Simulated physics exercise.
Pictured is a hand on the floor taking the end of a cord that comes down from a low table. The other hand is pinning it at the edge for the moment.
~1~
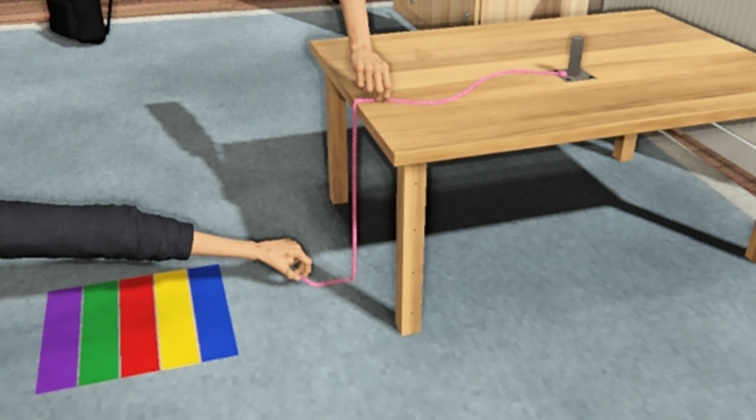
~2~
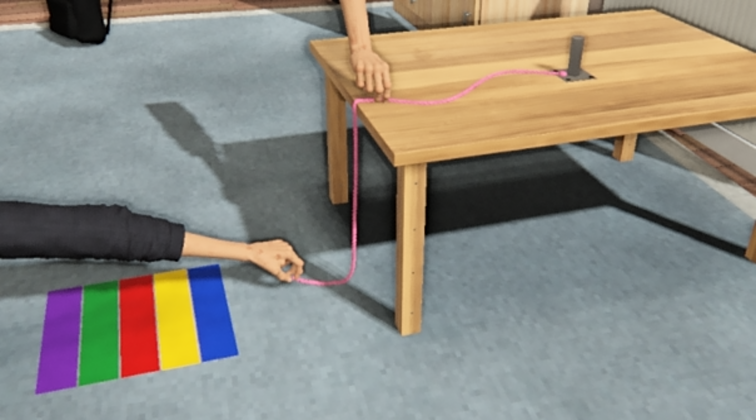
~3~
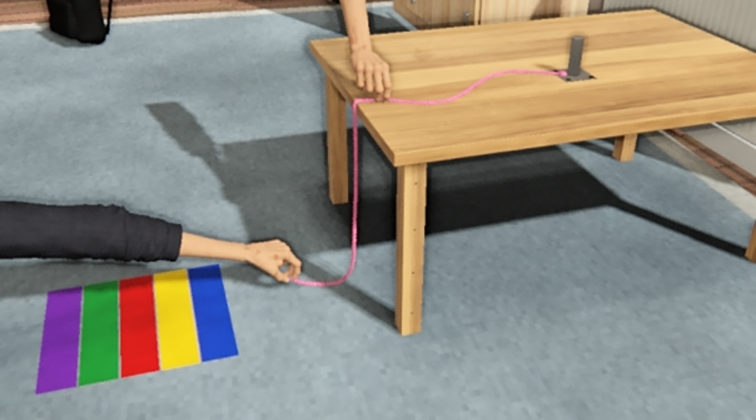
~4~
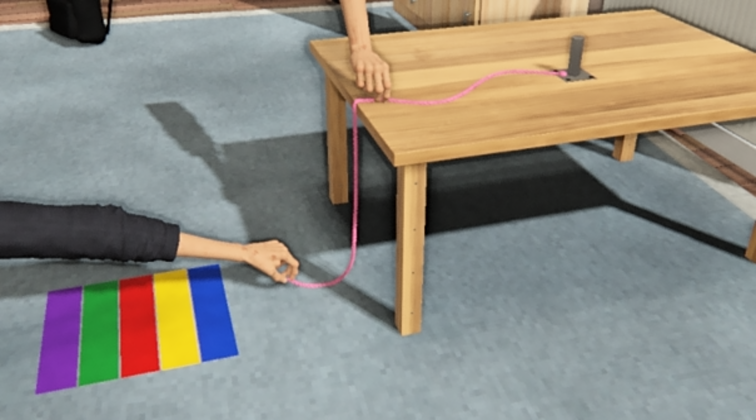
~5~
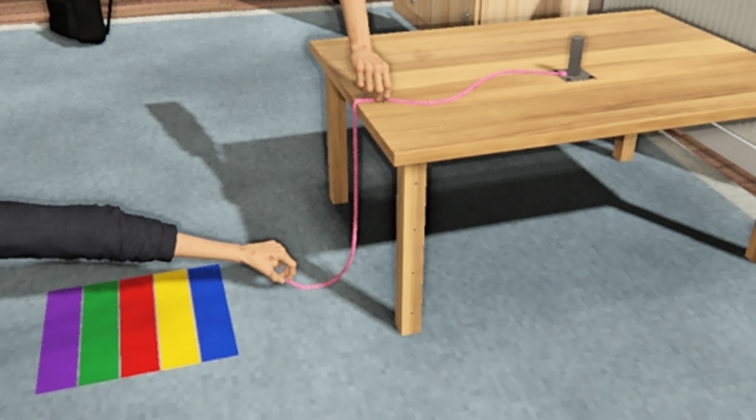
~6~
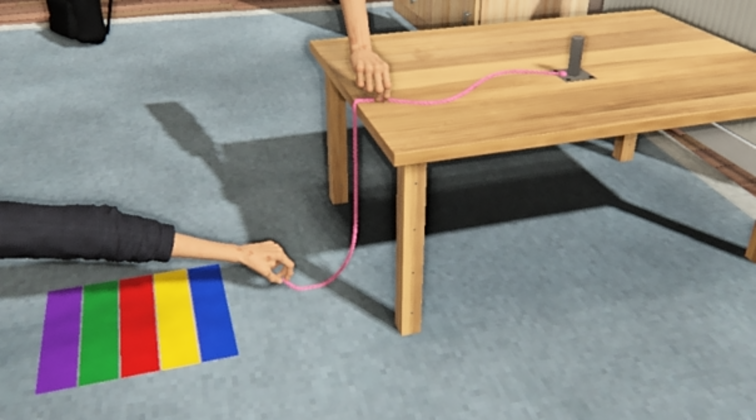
Hand near the floor drawing the end of a pink cord slightly left, another hand pinning it at the table edge.
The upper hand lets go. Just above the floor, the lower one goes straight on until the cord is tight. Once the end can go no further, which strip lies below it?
The red strip lies below it.
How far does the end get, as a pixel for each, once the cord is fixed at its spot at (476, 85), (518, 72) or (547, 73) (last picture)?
Near (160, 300), (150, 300) and (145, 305).
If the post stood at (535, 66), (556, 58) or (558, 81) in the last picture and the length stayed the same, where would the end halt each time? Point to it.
(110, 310), (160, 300) and (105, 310).
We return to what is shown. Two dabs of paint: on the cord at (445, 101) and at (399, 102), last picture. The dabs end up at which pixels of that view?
Around (413, 95), then around (368, 101).
Early on, end near (211, 292); over blue.
Midway, end near (166, 299); over yellow.
At the end of the slack, end near (140, 304); over red. Over red.
